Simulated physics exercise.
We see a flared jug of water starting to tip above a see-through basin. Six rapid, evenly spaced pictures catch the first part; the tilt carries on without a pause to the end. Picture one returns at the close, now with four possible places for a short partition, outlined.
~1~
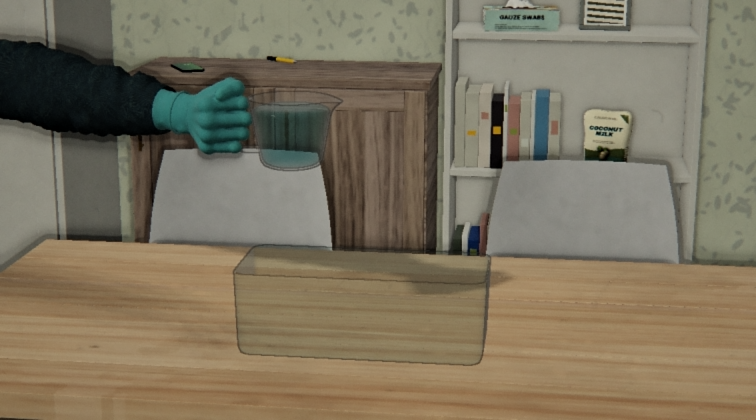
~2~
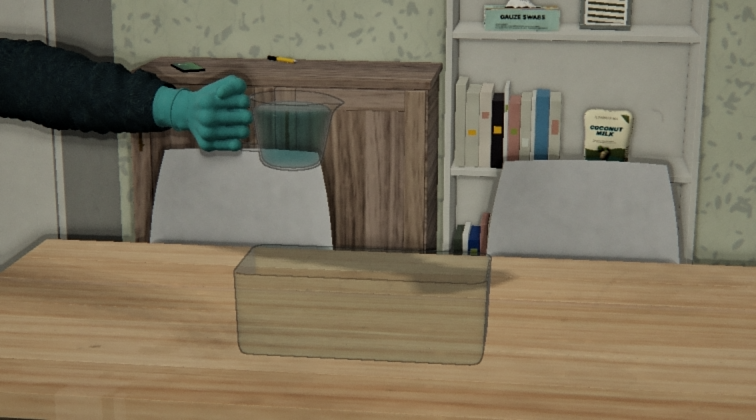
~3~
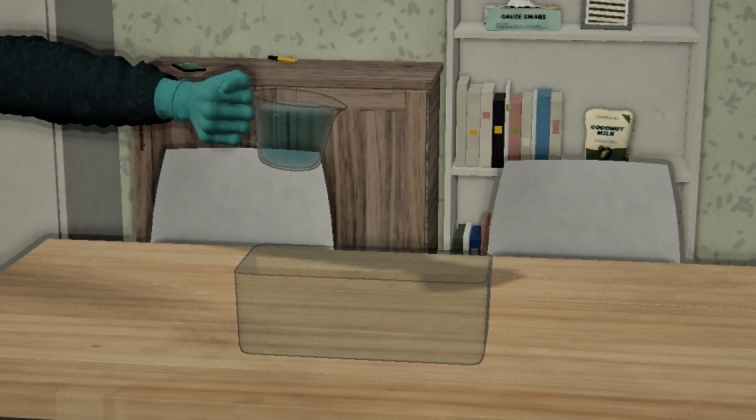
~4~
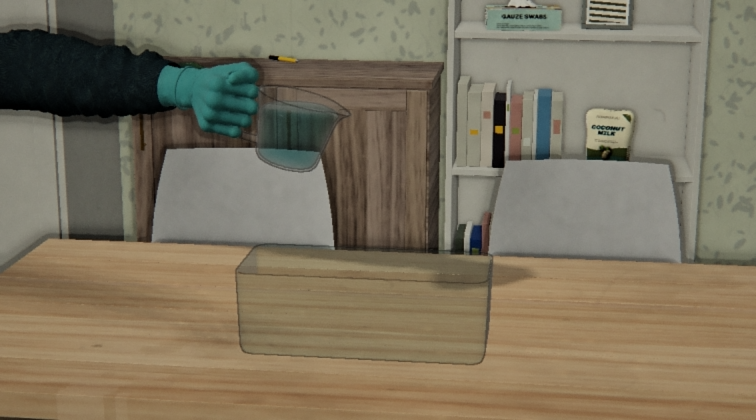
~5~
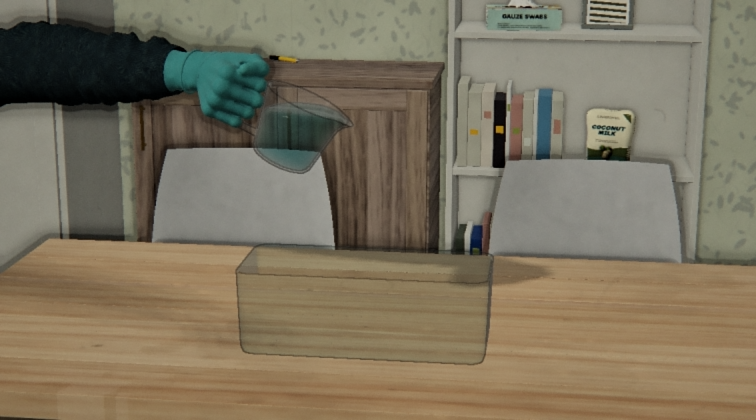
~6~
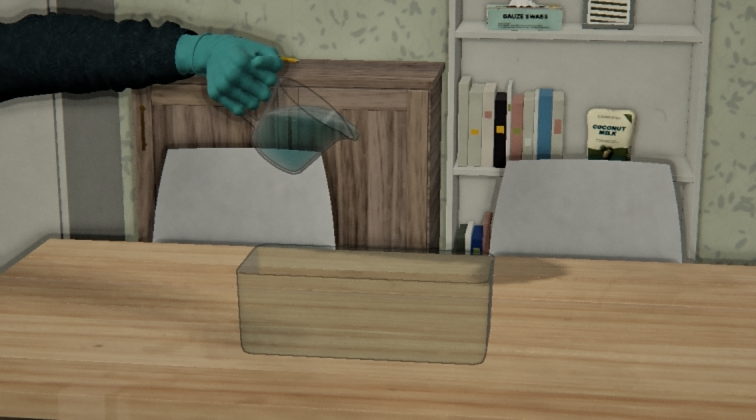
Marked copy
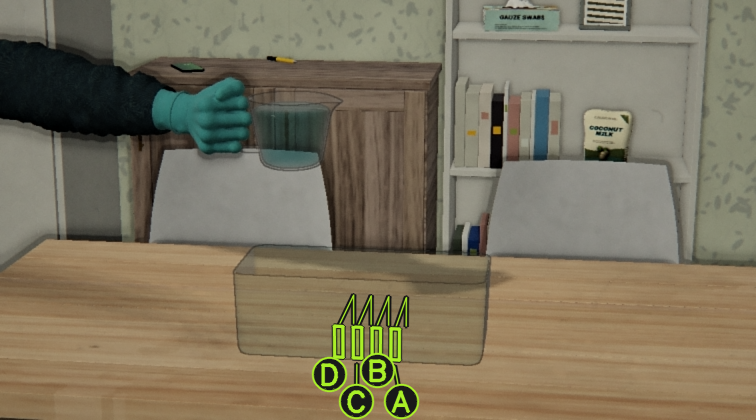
A teal-gloved hand held a clear jug of bluish water above a see-through basin on a wooden table, then gradually tilted it to the right until the water reached the lip.
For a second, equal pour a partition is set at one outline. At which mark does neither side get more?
The best place is B.
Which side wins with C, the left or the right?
The right one.
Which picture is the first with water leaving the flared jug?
In picture 6.
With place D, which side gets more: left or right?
More ends on the right.
On the marked copy, A at (394, 366); B at (375, 365); C at (356, 364); D at (338, 363).
With A, about 75 % ends left of the wall and 20 % right of it; 4 % is lost outside.
With B, about 47 % ends left of the wall and 51 % right of it.
With C, about 13 % ends left of the wall and 84 % right of it.
With D, about 7 % ends left of the wall and 89 % right of it; 4 % is lost outside.
